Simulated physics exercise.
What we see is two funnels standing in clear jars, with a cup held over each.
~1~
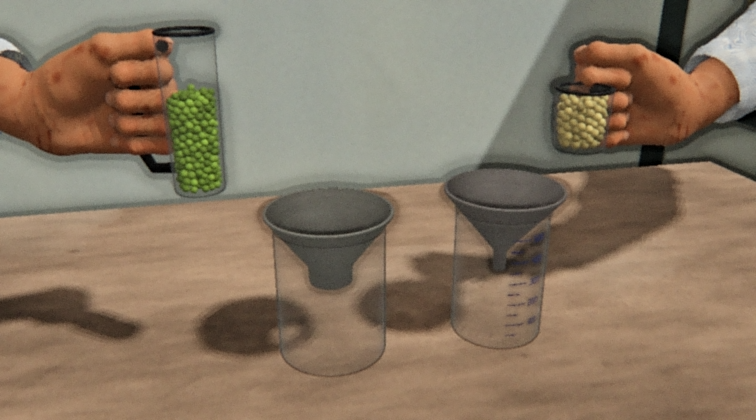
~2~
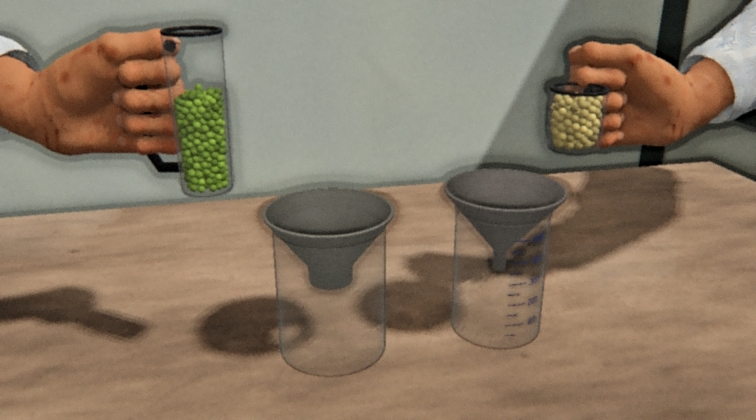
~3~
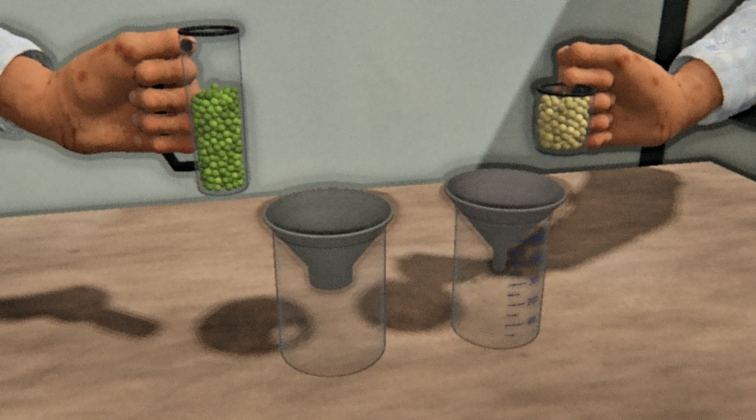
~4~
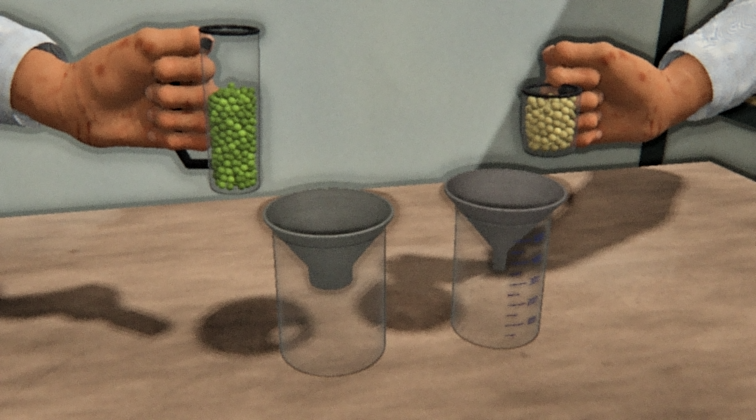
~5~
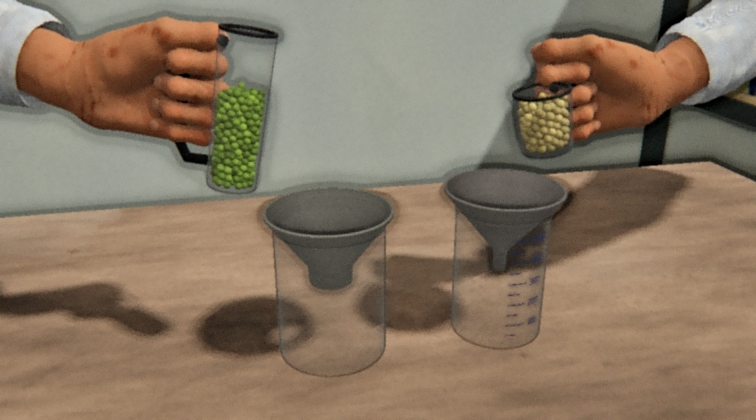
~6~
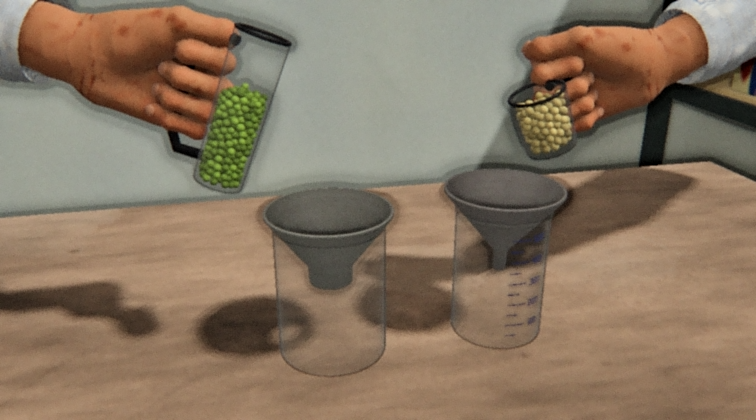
Two hands holding a clear cup of green peas on the left and a smaller cup of pale beans on the right moved inward above two funnels in clear jars, then tilted the cups slightly.
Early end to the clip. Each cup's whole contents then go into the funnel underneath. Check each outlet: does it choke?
Left funnel: No, it runs clear; right: Yes, it chokes.
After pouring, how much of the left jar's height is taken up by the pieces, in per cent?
I'd reckon around 15 per cent.
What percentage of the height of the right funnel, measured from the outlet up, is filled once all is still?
Roughly 80 percent.
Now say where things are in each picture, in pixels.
The first frame shows left funnel at (329, 221), outlet at (331, 280), about 6 pieces wide; left cup at (192, 113), holding dried peas; right funnel at (504, 198), outlet at (499, 268), about one piece wide; right cup at (582, 118), holding soya beans.
The second frame shows left cup at (200, 113), upright; right cup at (576, 118), upright.
The third frame shows left cup at (216, 112), upright; right cup at (563, 119), upright.
The fourth frame shows left cup at (232, 111), tipped 3°; right cup at (550, 120), tipped 3°.
The fifth frame shows left cup at (240, 111), tipped 11°; right cup at (544, 120), tipped 11°.
The sixth frame shows left funnel at (329, 221), outlet at (331, 280); left cup at (240, 111), tipped 21°; right funnel at (504, 198), outlet at (499, 268); right cup at (544, 120), tipped 21°.
Then, 0.45 s after the last picture, left, all still in the cup; right, all still in the cup.
Then, 0.84 s after the last picture, left, all still in the cup; right, most still in the cup, about a quarter in or over the funnel.
Then, 1.17 s after the last picture, left, about half still in the cup, about a third in or over the funnel, a small part down in the jar; right, all in or over the funnel.
At rest, left, all down in the jar; right, all stuck in the funnel, none down in the jar.
